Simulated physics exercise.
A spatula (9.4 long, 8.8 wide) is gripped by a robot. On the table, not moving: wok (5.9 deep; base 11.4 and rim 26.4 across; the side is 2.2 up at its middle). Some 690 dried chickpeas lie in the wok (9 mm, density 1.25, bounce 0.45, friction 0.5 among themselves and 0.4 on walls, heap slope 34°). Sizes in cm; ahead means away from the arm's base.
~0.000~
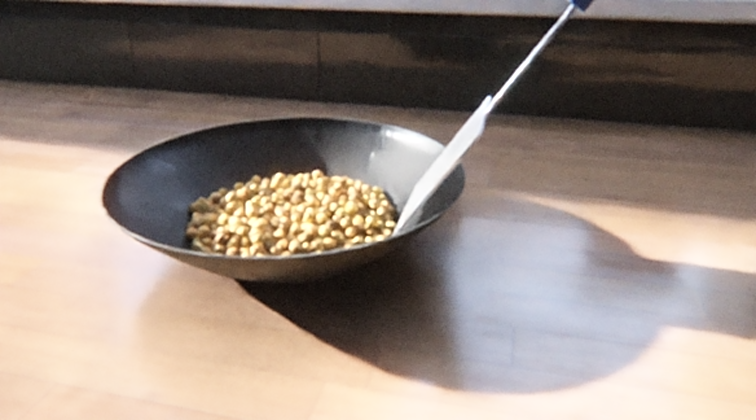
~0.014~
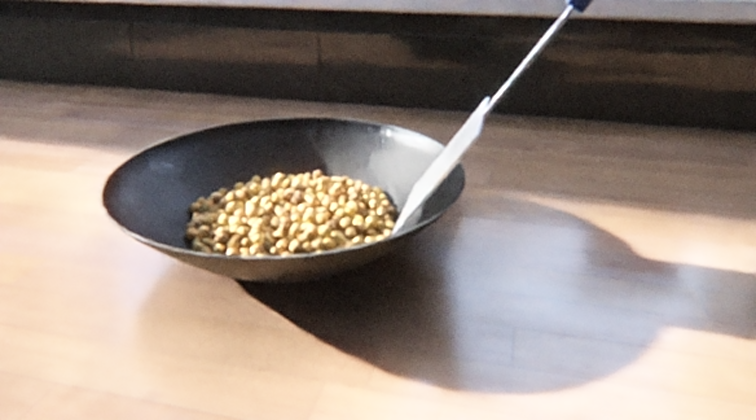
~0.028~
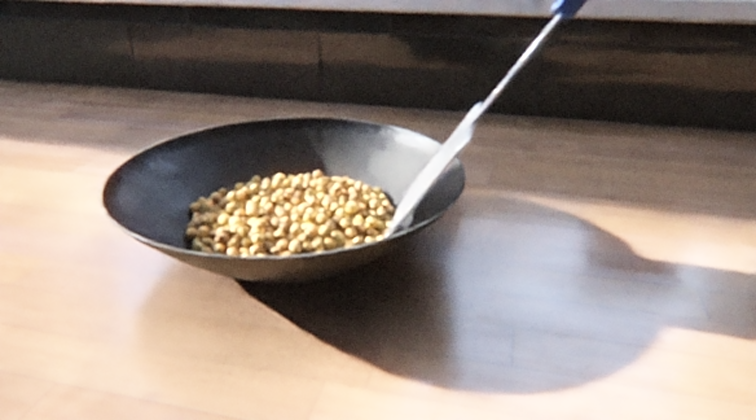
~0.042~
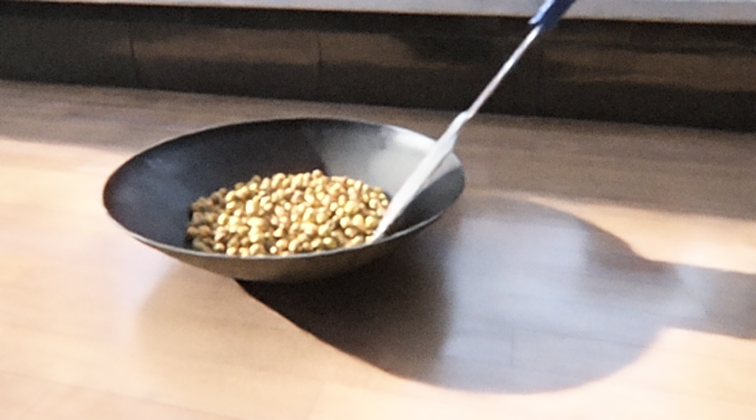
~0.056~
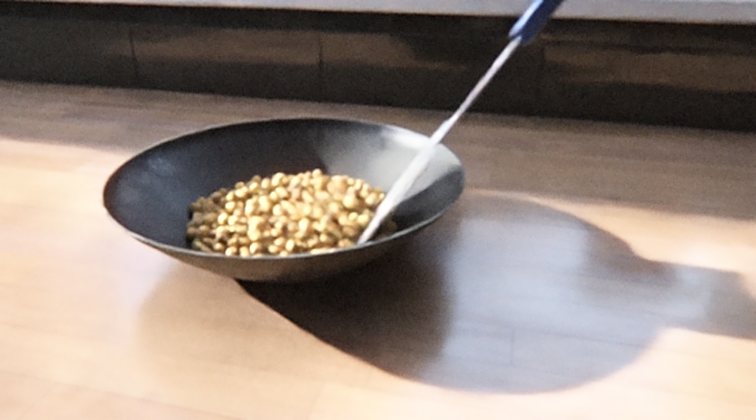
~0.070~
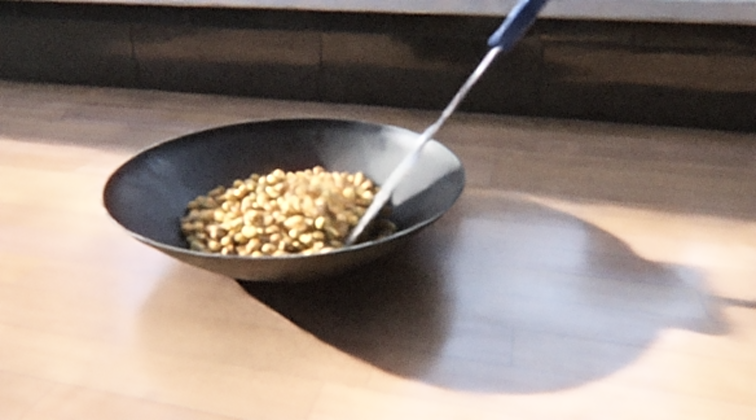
A dark wok of dried chickpeas sitting on a sunlit wooden table, a blue-handled spatula sliding left and nudging the heap slightly.
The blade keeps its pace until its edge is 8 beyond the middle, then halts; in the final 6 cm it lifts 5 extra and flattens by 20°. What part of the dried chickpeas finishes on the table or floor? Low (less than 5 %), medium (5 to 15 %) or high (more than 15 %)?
On the table or floor the share is high, more than 15 %.
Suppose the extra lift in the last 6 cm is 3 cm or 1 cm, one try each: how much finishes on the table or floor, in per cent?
About 30 and 20 per cent.
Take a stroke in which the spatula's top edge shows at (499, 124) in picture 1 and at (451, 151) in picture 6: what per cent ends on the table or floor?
About 15 per cent.
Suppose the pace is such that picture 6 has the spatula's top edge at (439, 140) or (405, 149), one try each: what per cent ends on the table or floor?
Some 15 and 30 per cent.
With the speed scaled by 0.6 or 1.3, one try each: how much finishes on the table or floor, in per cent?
About 10 and 30 per cent.
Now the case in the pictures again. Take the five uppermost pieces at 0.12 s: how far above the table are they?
Some 7 cm.
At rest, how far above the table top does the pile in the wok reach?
Some 5.5 cm.
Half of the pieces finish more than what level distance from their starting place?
Some 4 cm.
By 0.12 s, sloping 56°, highest piece 9 above the table; 686 in the wok.
By 0.18 s, sloping 49°, highest piece 10 above the table; 686 in the wok.
By 0.40 s, sloping 36°, highest piece 11 above the table; 528 in the wok, 78 on the table or floor, 80 on the blade or in flight.
By 1.45 s, sloping 36°, highest piece 5 above the table; 527 in the wok, 159 on the table or floor.
Final count, 527 in the wok, 159 on the table or floor. That is 23 % on the table or floor.
